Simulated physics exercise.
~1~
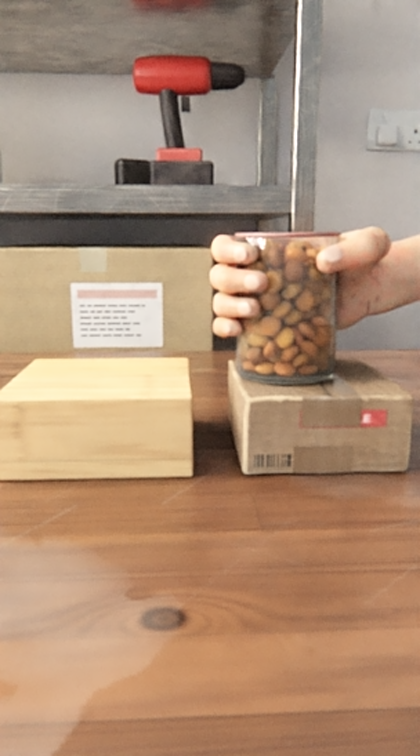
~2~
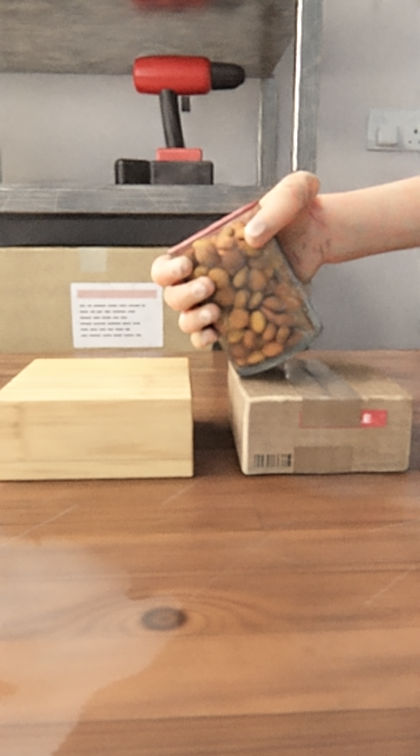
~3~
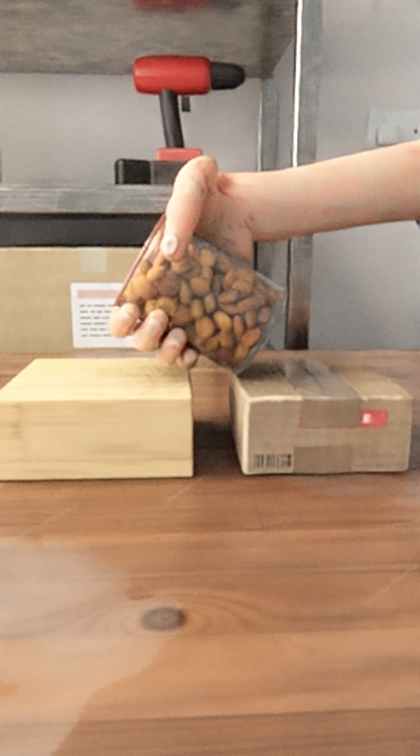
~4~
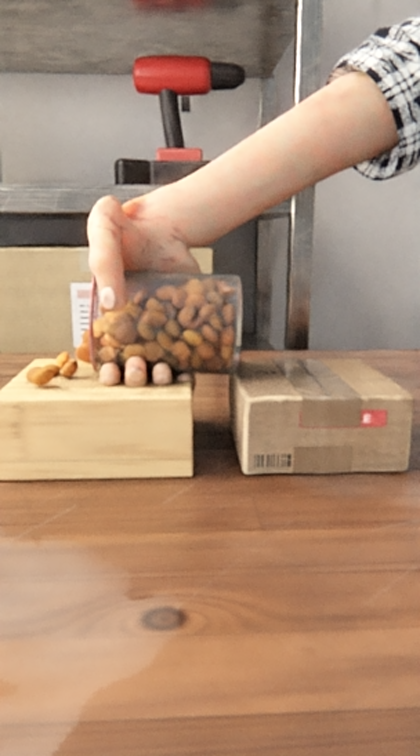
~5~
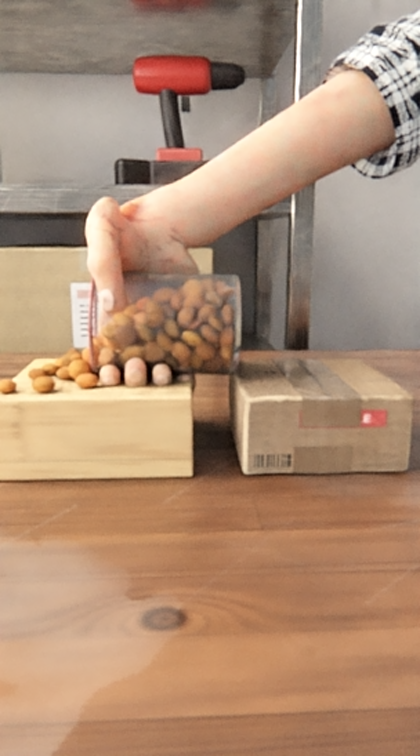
Hand tipping a glass of brown kibble leftward from a cardboard box onto a pale wooden block, spilling a few pieces.
